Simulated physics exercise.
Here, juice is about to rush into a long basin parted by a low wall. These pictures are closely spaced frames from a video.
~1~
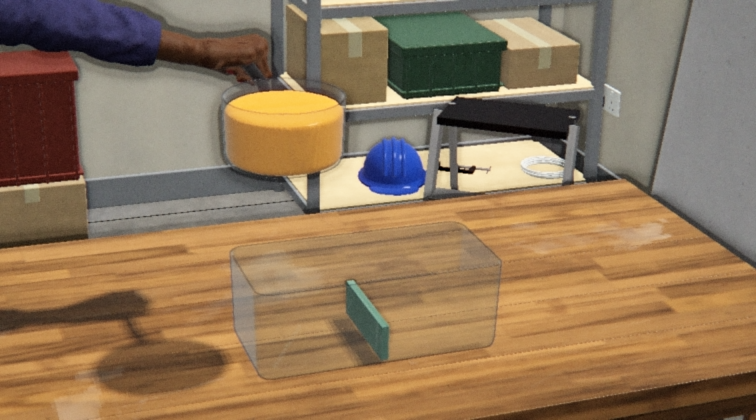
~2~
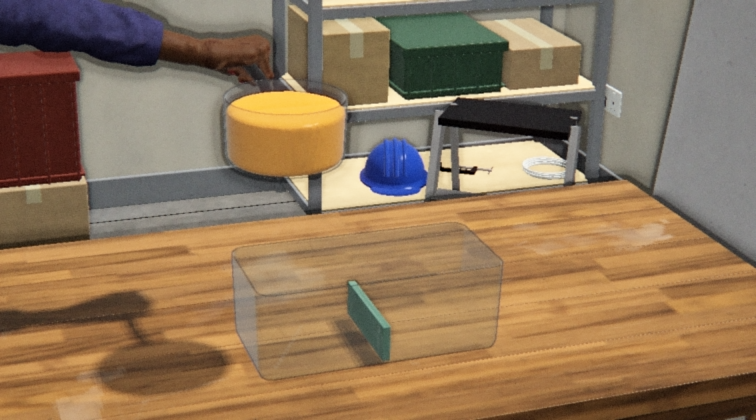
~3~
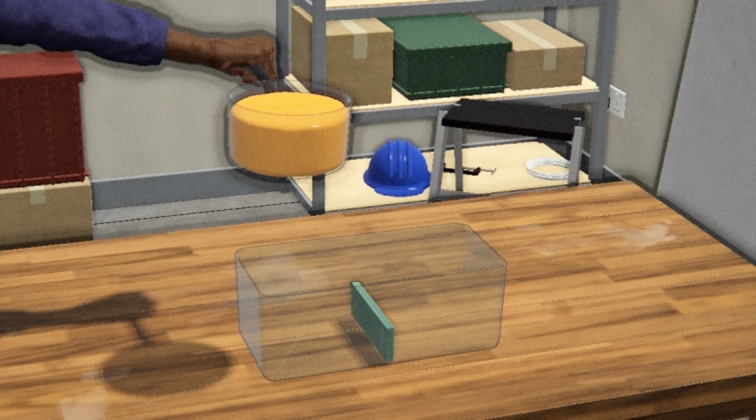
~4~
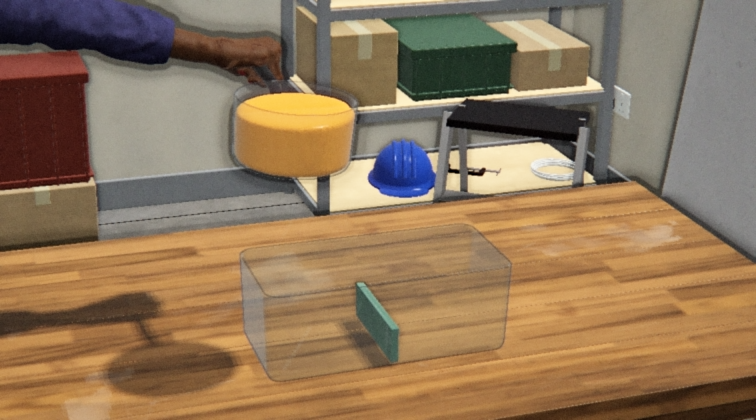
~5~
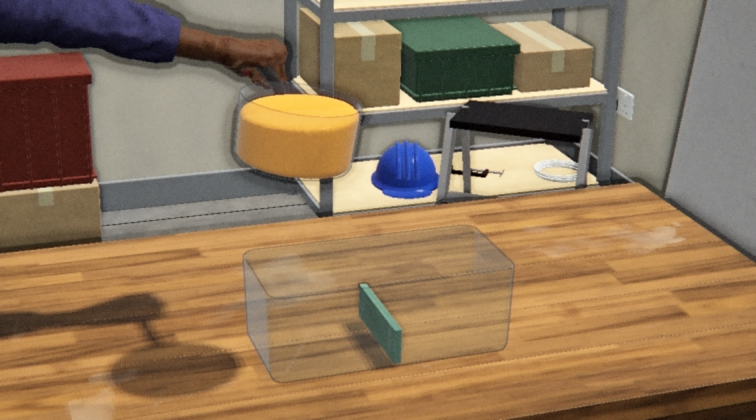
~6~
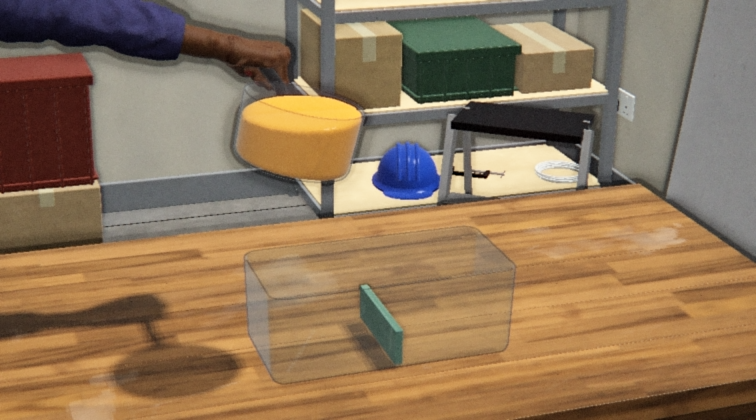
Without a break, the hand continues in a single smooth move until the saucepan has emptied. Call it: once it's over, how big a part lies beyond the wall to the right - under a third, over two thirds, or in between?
Over two thirds.
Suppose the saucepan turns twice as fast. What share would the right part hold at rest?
Somewhere near 60 percent.
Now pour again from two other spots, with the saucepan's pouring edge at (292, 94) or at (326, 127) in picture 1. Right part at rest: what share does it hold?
35 %, then 65 %.
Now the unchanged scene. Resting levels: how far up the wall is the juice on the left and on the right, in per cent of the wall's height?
On the left roughly 20, on the right roughly 70.
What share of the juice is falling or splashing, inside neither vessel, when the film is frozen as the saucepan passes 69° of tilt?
Roughly 35 percent.
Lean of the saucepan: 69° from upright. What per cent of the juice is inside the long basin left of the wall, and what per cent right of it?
Reading: Left some 0 %, right some 10 %.
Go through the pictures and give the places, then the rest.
The first picture shows tilt 0°; pouring edge (342, 92); surface from (225, 112) to (339, 102); the long basin's rim runs from (242, 273) to (482, 243); the wall's top is at (367, 304).
The second picture shows tilt 1°; pouring edge (344, 93); surface from (227, 112) to (341, 104).
The third picture shows tilt 2°; pouring edge (348, 96); surface from (231, 113) to (344, 104).
The fourth picture shows tilt 5°; pouring edge (354, 99); surface from (236, 113) to (350, 105).
The fifth picture shows tilt 8°; pouring edge (358, 104); surface from (241, 115) to (354, 107).
The sixth picture shows tilt 13°; pouring edge (361, 110); surface from (242, 117) to (358, 109).
A moment on, the saucepan is tipped part way and 55 per cent is still to pour, 1 is left of the wall and 10 right of it.
Next, the saucepan is tipped right over and 8 per cent is still to pour, 7 is left of the wall and 72 right of it.
Then the saucepan is tipped right over and 0 per cent is still to pour, 22 is left of the wall and 76 right of it.
Later the saucepan is tipped right over and 0 per cent is still to pour, 22 is left of the wall and 76 right of it.
Finally, 22 per cent lies left of the wall, 76 right of it and 1 outside.
